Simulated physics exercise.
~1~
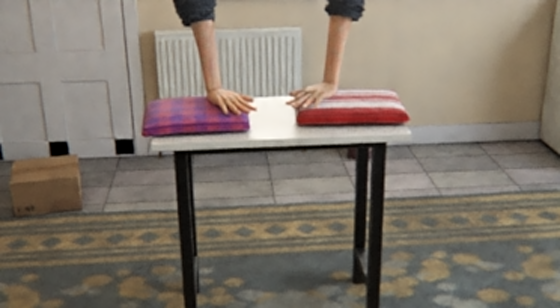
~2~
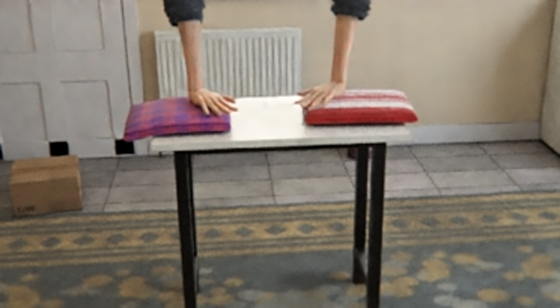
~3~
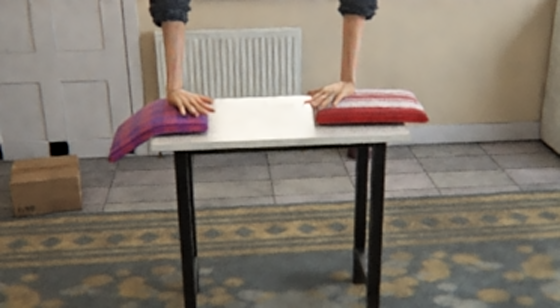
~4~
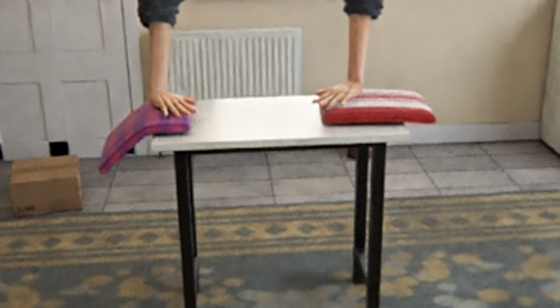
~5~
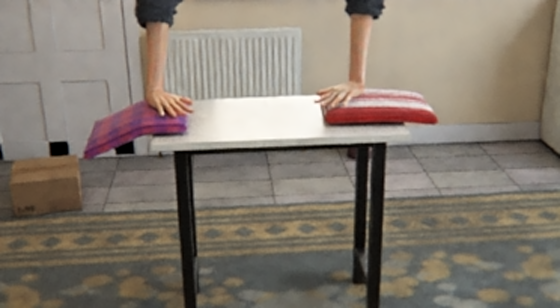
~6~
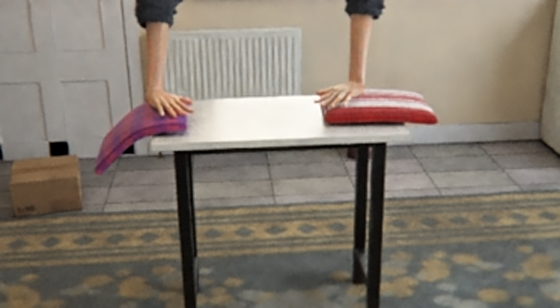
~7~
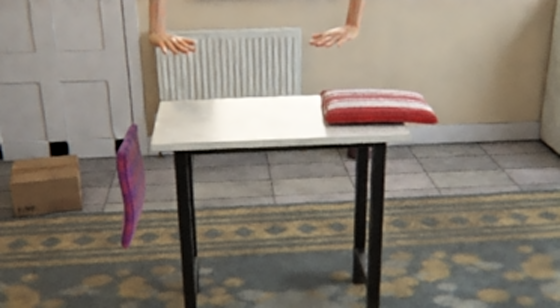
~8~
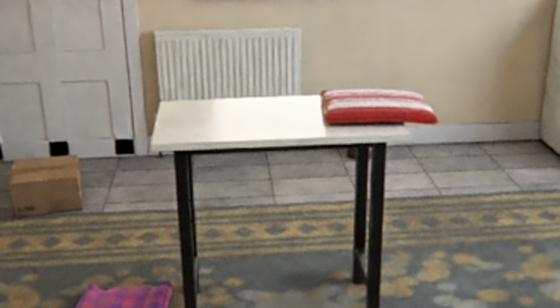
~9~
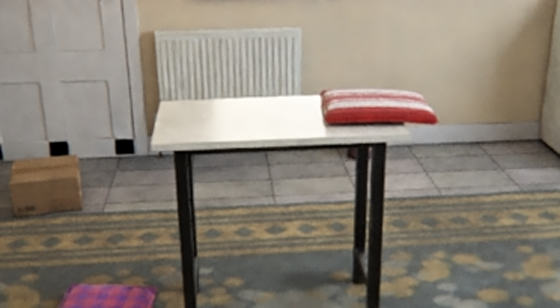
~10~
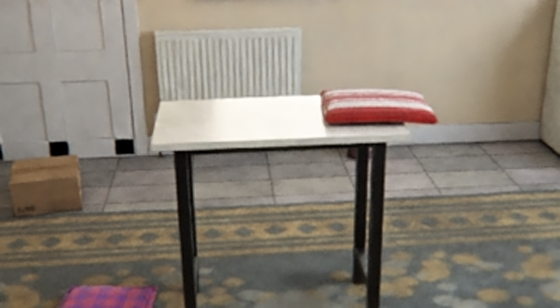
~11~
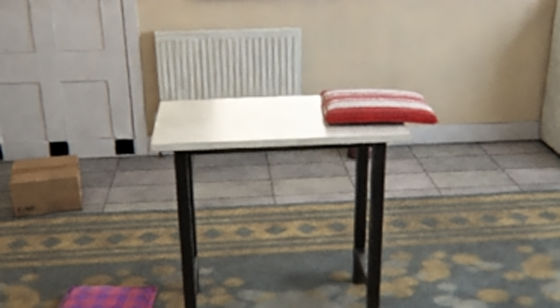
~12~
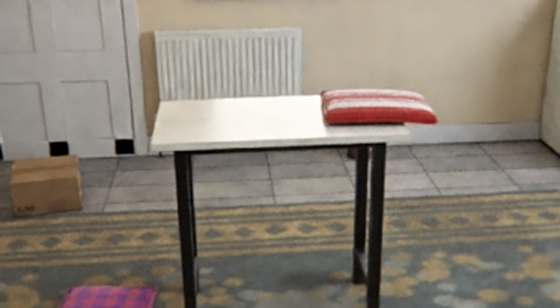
In a room with a patterned rug, two hands slid a purple checked pad left and a red striped one right to opposite ends of a small table, then lifted away; the purple pad dropped to the floor while the red one stayed on top.
